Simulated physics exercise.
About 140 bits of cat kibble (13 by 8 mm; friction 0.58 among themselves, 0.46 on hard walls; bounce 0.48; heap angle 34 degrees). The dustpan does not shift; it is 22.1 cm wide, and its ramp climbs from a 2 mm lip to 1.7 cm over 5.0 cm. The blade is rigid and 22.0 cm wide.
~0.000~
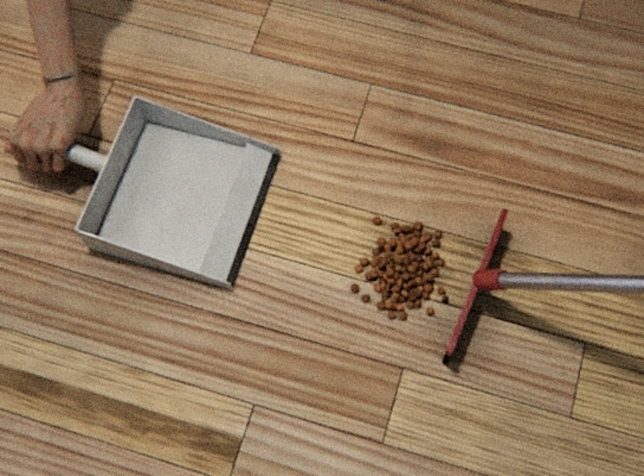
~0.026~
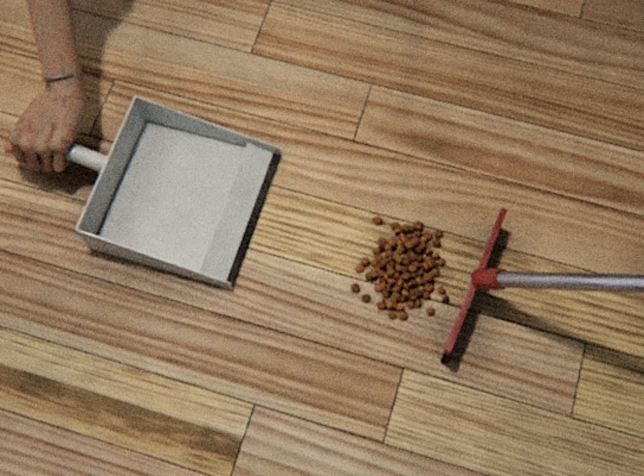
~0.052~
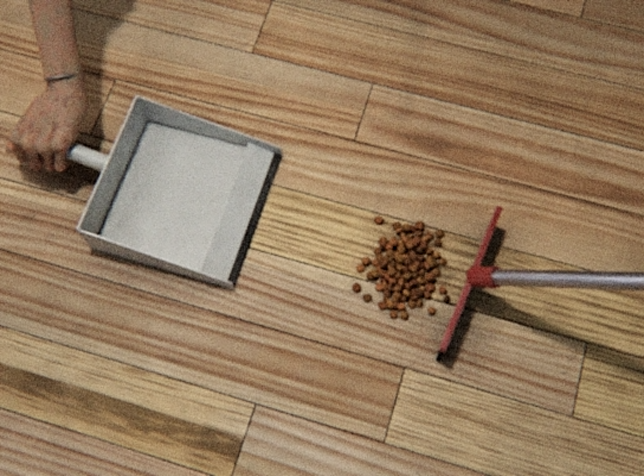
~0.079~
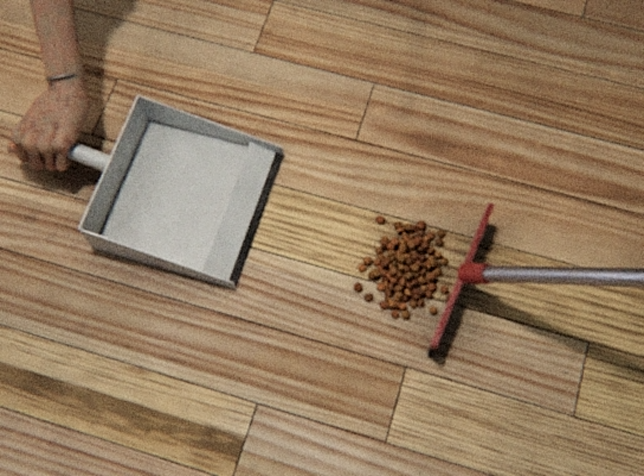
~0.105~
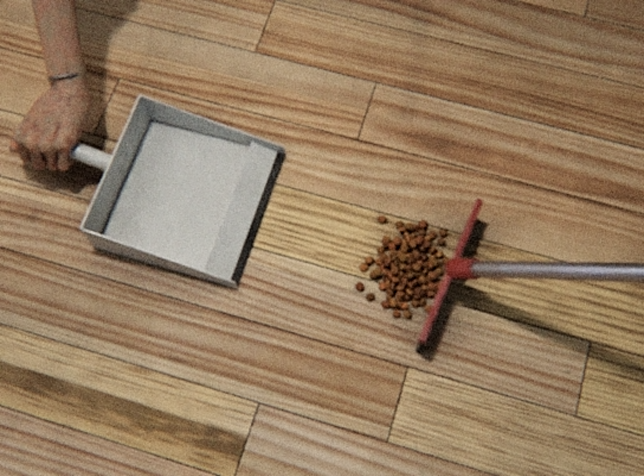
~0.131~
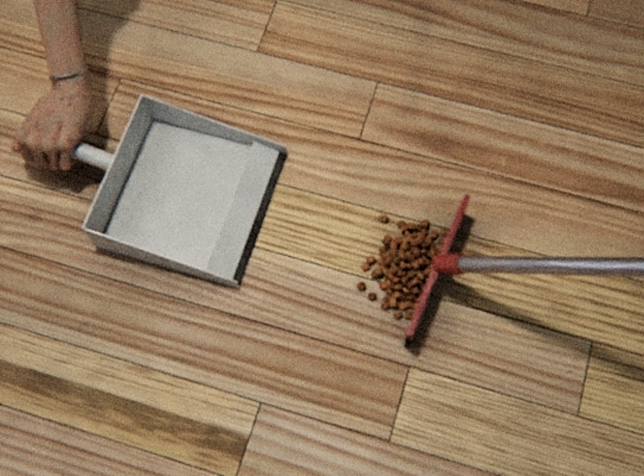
In this clip, a hand holds a grey dustpan still on a wooden floor while a red blade on a metal handle slides left a short way, meeting the right side of a small heap of brown kibble and pressing into it.
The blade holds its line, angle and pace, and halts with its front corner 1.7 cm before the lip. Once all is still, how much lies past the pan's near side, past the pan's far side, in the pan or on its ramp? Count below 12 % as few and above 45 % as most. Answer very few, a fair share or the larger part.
Near side: Very few, far side: Very few, pan: A fair share.
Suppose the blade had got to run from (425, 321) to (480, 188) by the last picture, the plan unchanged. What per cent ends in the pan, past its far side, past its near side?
Pan 20, far 30, near 0.
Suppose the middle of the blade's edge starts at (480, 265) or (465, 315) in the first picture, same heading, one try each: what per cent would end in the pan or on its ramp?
Some 40 and 30 per cent.
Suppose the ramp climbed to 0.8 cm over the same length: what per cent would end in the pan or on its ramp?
Then about 40 per cent.
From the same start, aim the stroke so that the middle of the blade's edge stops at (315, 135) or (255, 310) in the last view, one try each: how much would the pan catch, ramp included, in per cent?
About 20 and 10 per cent.
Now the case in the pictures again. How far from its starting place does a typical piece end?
About 22 cm.
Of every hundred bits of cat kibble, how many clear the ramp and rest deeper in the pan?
Some 5 per cent.
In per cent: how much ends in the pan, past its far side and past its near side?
Near side 5; far side 5; pan 35.
After 0.29 s, middle of the blade 14 cm from the lip; 0 % over the lip, far side 0 %, near side 0 %.
After 0.39 s, middle of the blade 6 cm from the lip; 0 % over the lip, far side 0 %, near side 5 %.
After 0.63 s, middle of the blade 3 cm from the lip; 40 % over the lip, far side 5 %, near side 5 %.
In the end, at 1.2 s, near side 5 %, far side 5 %, pan 35 %, in front of the lip or behind the blade 55 %.
